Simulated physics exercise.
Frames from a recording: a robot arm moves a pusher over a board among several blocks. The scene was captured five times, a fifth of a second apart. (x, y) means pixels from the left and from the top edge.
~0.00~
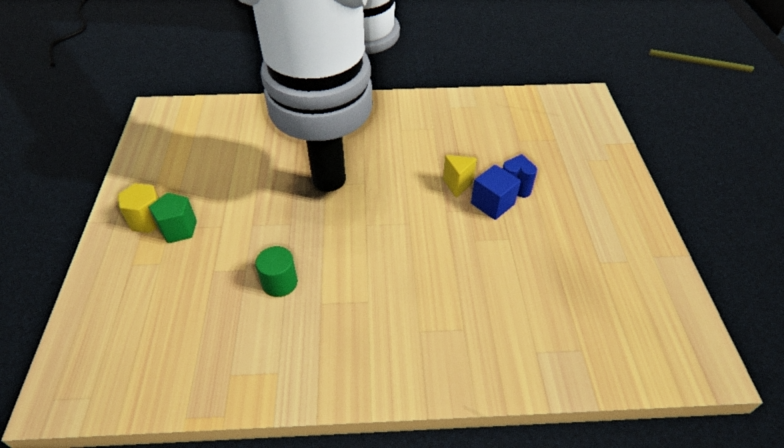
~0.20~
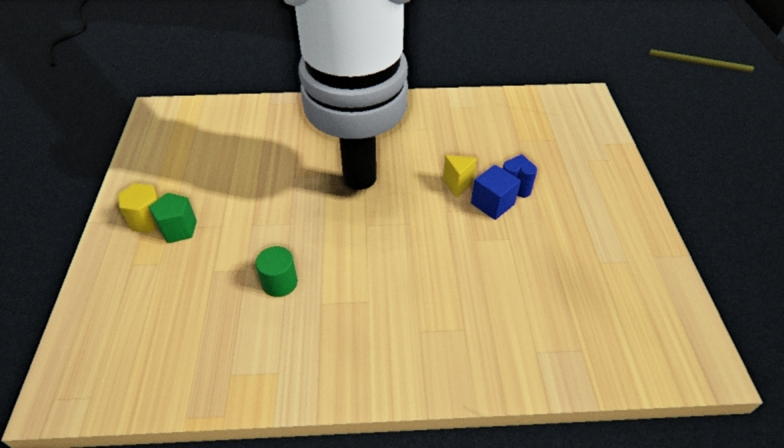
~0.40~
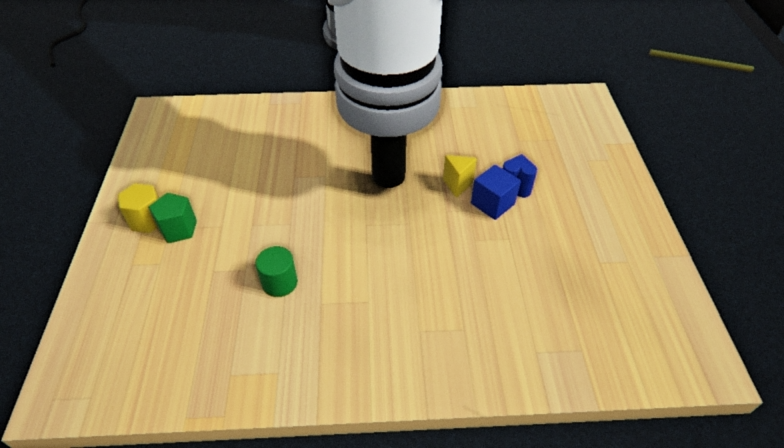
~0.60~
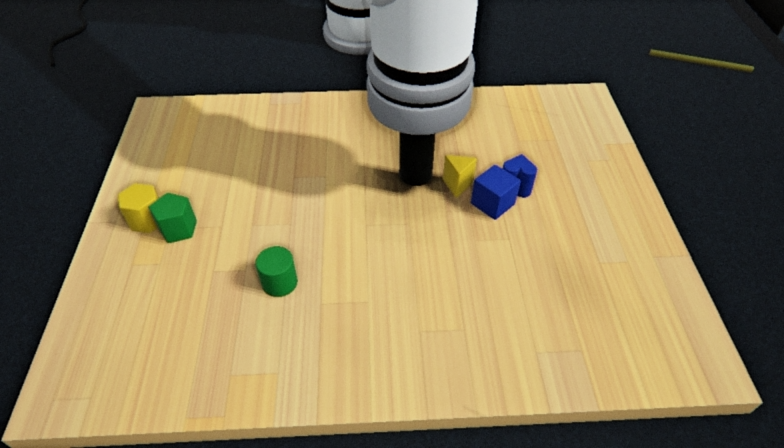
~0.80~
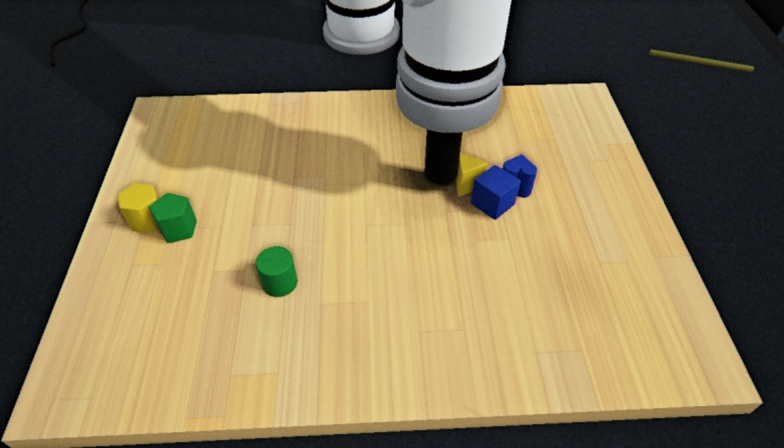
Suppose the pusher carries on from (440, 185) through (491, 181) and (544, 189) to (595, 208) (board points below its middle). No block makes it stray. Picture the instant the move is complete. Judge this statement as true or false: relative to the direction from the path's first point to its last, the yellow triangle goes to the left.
That claim is true.
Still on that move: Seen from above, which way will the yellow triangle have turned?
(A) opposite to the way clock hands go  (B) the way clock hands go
Choice A: Opposite to the way clock hands go.
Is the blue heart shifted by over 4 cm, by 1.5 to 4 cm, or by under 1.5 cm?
That one ends up more than 4 cm from where it is now.
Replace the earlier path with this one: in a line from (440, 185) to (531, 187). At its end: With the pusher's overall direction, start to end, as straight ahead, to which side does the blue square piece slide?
Sideways shift: Right.
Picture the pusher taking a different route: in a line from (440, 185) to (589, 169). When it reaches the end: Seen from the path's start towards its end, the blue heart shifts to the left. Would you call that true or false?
That claim is false.
On the path given first. One third of the way, pusher at (495, 170); yellow triangle at (525, 160), turned 20° clockwise; blue square piece at (506, 182), turned 35° clockwise; blue heart at (553, 172).
Two thirds of the way, pusher at (548, 178); yellow triangle at (580, 167), turned 20° clockwise; blue square piece at (508, 183), turned 45° clockwise; blue heart at (580, 185), turned 25° clockwise.
At the end, pusher at (600, 197); yellow triangle at (627, 176), turned 30° anticlockwise; blue square piece at (508, 183), turned 45° clockwise; blue heart at (623, 210), turned 75° clockwise.
